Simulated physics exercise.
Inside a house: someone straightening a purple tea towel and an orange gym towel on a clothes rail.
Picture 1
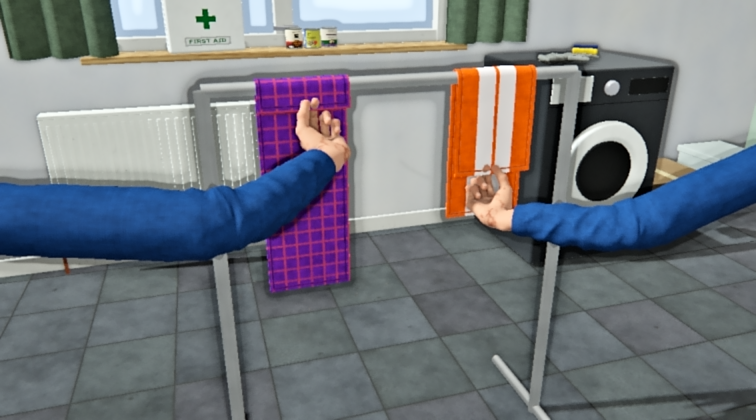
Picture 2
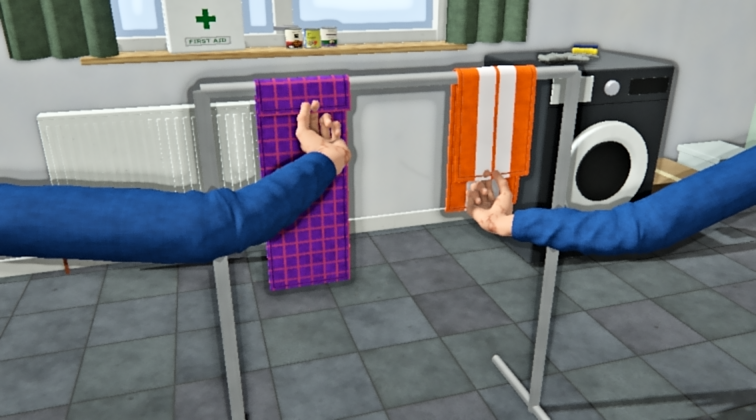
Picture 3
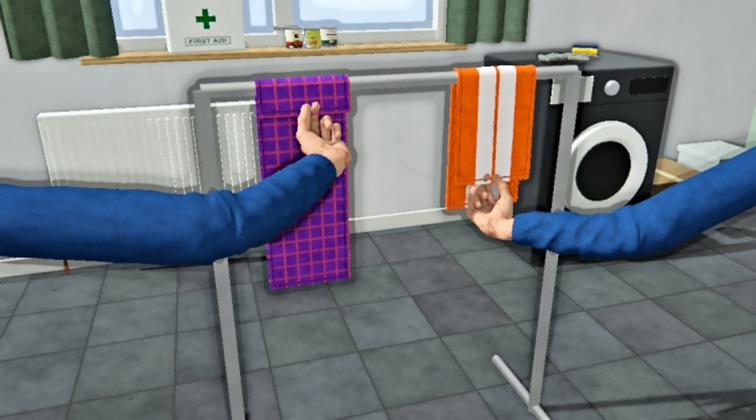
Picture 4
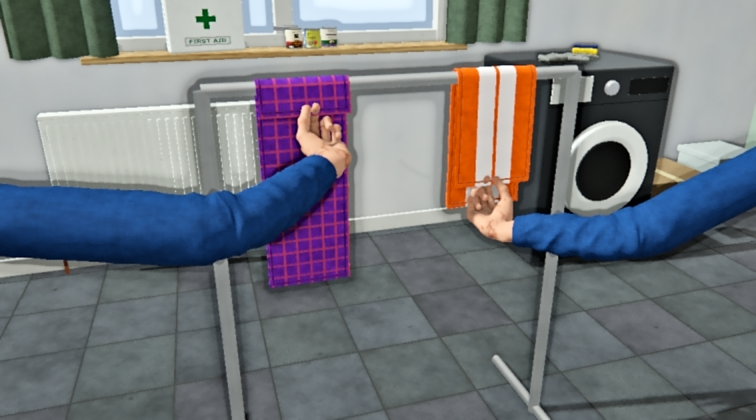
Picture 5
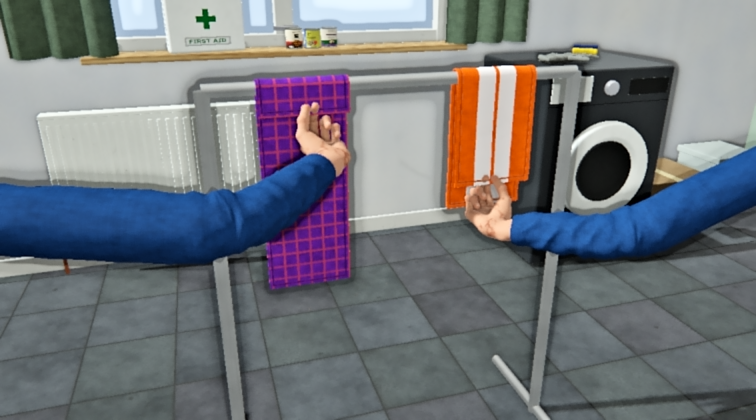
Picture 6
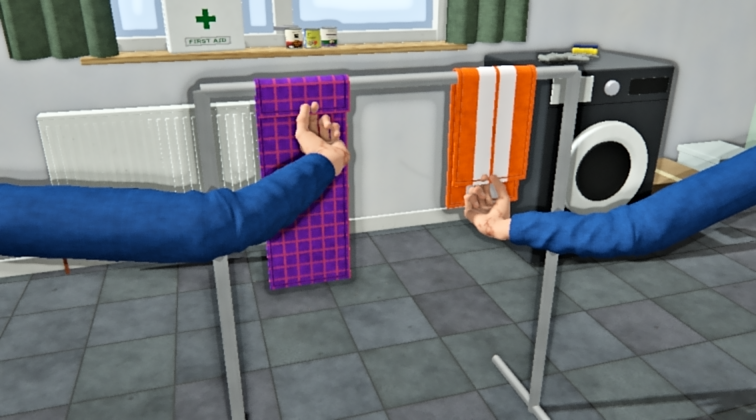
In a laundry room, two blue-sleeved arms reach toward a purple checked towel and an orange-and-white towel hanging on a grey rail; the orange towel's front edge shifts down slightly, and otherwise almost nothing moves.
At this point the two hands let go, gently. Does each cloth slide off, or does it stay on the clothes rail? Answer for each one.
The purple tea towel slides off; the orange gym towel stays put.
Then, 0.38 s past the final frame, tea towel clear of the rail and dropping near (312, 305); gym towel unmoved.
Then, 0.66 s past the final frame, tea towel in a heap on the floor; gym towel unmoved.
When it is over, tea towel in a heap on the floor; gym towel unmoved. The purple tea towel slips to the floor and the orange gym towel keeps its place.
